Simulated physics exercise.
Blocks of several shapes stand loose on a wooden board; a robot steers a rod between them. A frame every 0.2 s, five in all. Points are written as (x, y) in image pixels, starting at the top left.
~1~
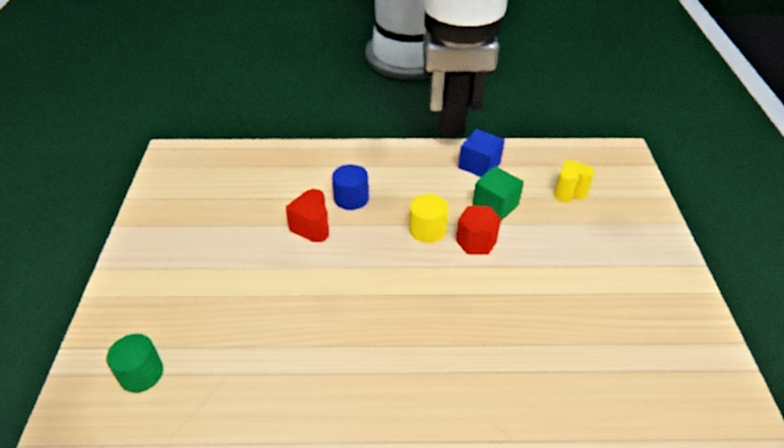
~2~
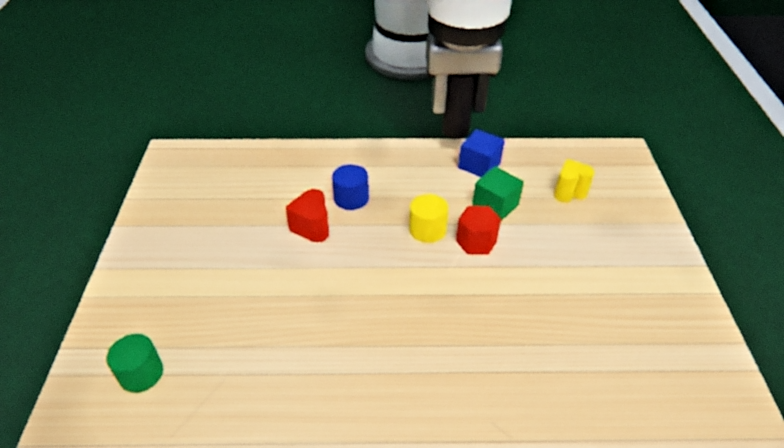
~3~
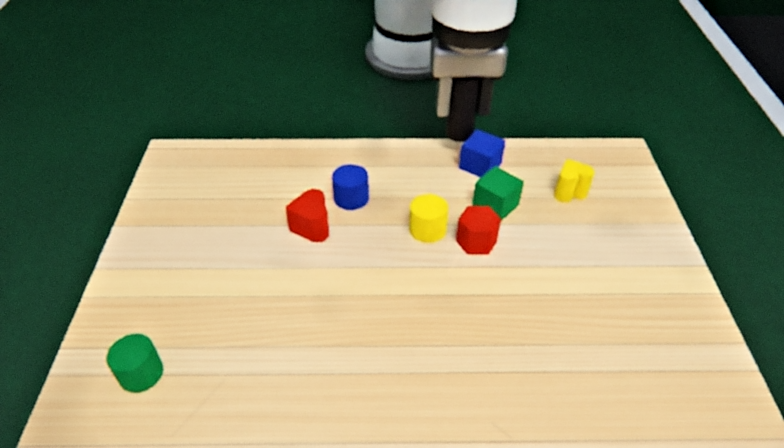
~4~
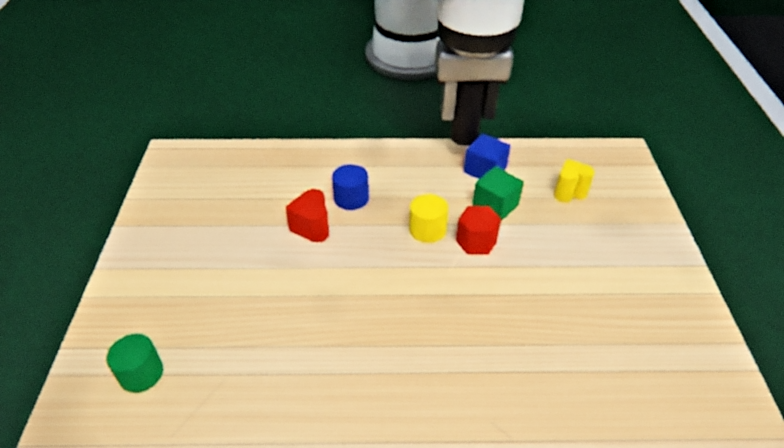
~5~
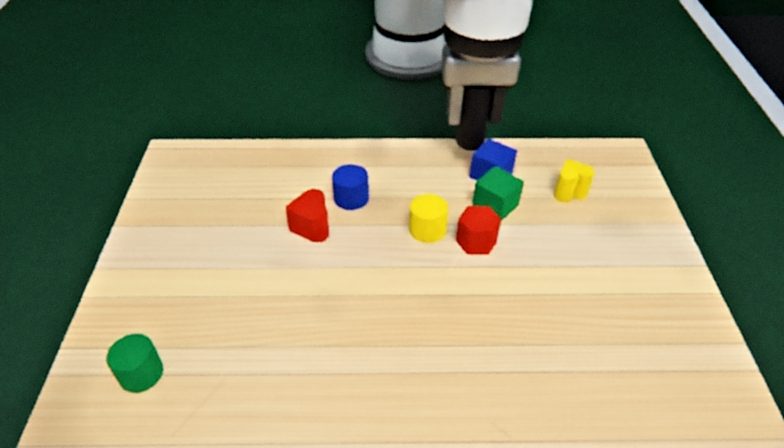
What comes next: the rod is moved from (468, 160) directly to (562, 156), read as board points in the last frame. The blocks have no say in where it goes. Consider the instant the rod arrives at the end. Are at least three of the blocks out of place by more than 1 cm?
That would be a no.
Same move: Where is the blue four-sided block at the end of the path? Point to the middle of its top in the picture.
It will likely be found at (514, 155).
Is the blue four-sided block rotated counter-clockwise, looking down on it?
I believe not.
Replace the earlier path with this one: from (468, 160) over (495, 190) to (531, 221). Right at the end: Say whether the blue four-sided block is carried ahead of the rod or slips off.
Slid away.
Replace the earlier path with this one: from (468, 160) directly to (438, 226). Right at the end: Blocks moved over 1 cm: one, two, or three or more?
That makes 1 block.
What follows on the original path. One third of the way, rod at (503, 142); blue four-sided block at (513, 155), turned 45° clockwise.
Two thirds of the way, rod at (535, 140); blue four-sided block at (514, 155), turned 50° clockwise.
At the end, rod at (566, 139); blue four-sided block at (514, 155), turned 50° clockwise; yellow heart-shaped block still.
